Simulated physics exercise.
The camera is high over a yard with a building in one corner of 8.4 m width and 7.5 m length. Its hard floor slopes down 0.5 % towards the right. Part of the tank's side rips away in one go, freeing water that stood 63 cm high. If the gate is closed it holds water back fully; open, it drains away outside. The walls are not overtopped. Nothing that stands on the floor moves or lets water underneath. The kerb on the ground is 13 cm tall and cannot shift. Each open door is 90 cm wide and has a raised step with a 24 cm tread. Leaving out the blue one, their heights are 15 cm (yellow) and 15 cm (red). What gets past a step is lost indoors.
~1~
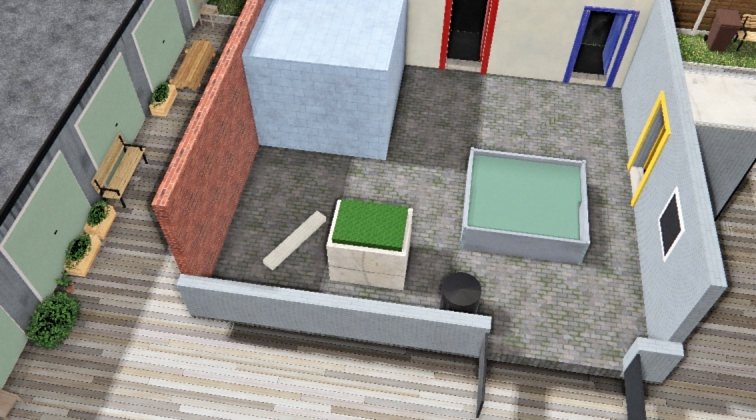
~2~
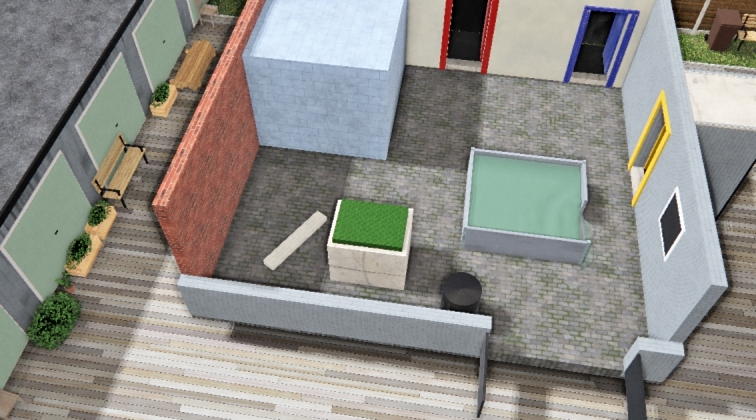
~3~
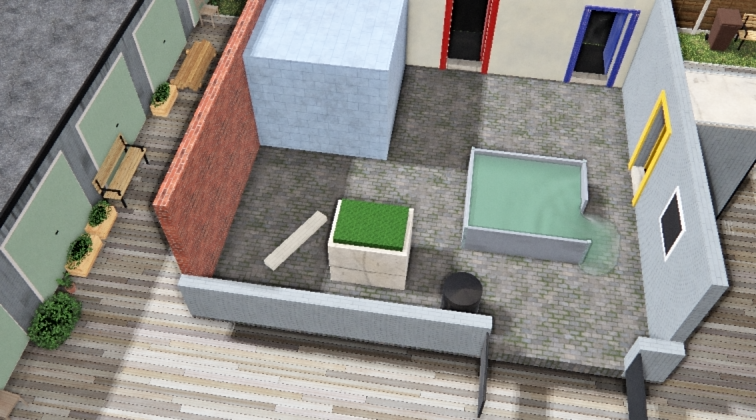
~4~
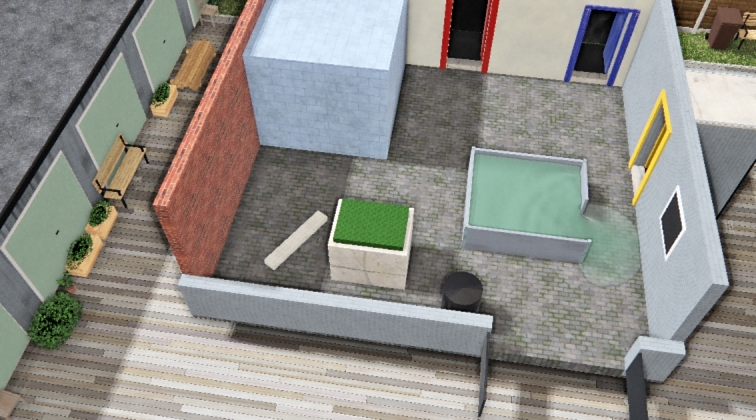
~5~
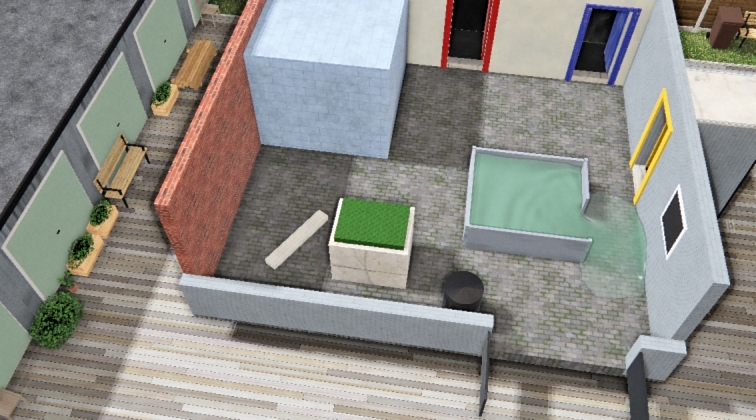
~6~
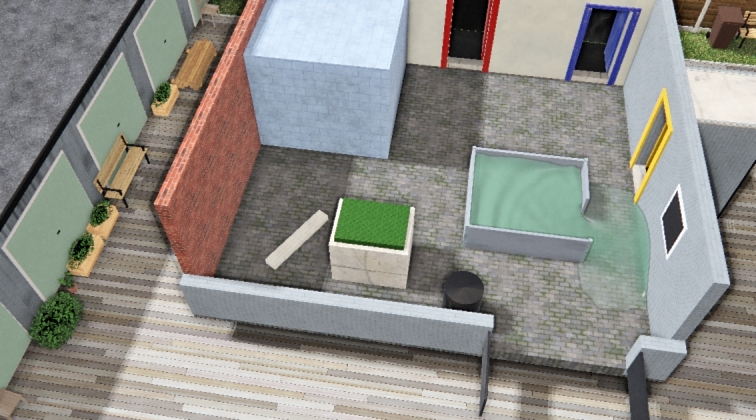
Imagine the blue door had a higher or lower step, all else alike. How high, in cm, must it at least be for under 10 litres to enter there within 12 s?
Close to 14 cm is just enough.
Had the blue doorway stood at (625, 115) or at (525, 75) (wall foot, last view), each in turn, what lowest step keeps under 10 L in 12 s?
Roughly 7.5 and 8.5 cm.
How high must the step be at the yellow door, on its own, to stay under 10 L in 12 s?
Roughly 6.5 cm at yellow.
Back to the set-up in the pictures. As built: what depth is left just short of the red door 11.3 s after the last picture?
Roughly 6.0 cm deep.
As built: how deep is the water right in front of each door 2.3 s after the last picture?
In cm: Yellow 9, blue 18, red 0.
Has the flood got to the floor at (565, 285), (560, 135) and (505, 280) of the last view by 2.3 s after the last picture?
In that order: Still dry, wet, still dry.
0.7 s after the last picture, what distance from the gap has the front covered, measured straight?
About 3.0 m.
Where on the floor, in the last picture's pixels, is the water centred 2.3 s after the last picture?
Around (556, 218).
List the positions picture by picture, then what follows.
The tank at (526, 196) is whole and still, 63 cm deep; the blue door at (598, 52) is dry, in the first frame.
The gap is at (579, 235), the front 0.2 m out at (590, 255); the back of the tank holds 63 cm, in the second frame.
The front is at (616, 243), 0.8 m from the gap at (580, 236); 0.9 m2 of floor is wet, 63 cm left at the back, in the third frame.
The front is at (639, 260), 1.2 m from the gap at (580, 235); 1.8 m2 of floor is wet, 63 cm left at the back, in the fourth frame.
Water pours out at (581, 234) and has run 1.3 m, to (643, 289); about 7 cm deep outside, 63 cm at the back, in the fifth frame.
The gap is at (581, 234), the front 1.5 m out at (645, 305); the back of the tank holds 59 cm; 3.6 m in a straight line remain to the blue door at (599, 50), in the sixth frame.
Then, 0.7 s after the last picture water covers 10 % of the floor, deepest (49 cm) near (637, 254); it has not reached the blue door.
Then, 2.3 s after the last picture water covers 30 % of the floor, deepest (34 cm) near (647, 351); 18 cm at the blue door, 0 litres in over its 15 cm step.
Then, 11.3 s after the last picture water covers 80 % of the floor, deepest (10 cm) near (637, 261); 6 cm at the blue door, 7 litres in over its 15 cm step.
At the blue door as built, the water peaked near 20 cm, 2.5 s after the last picture.
With a step of 11.5 cm, 27 litres would have come in within the 12 s; with 15.5 cm, 5 litres. So under 10 litres takes about 14 cm.
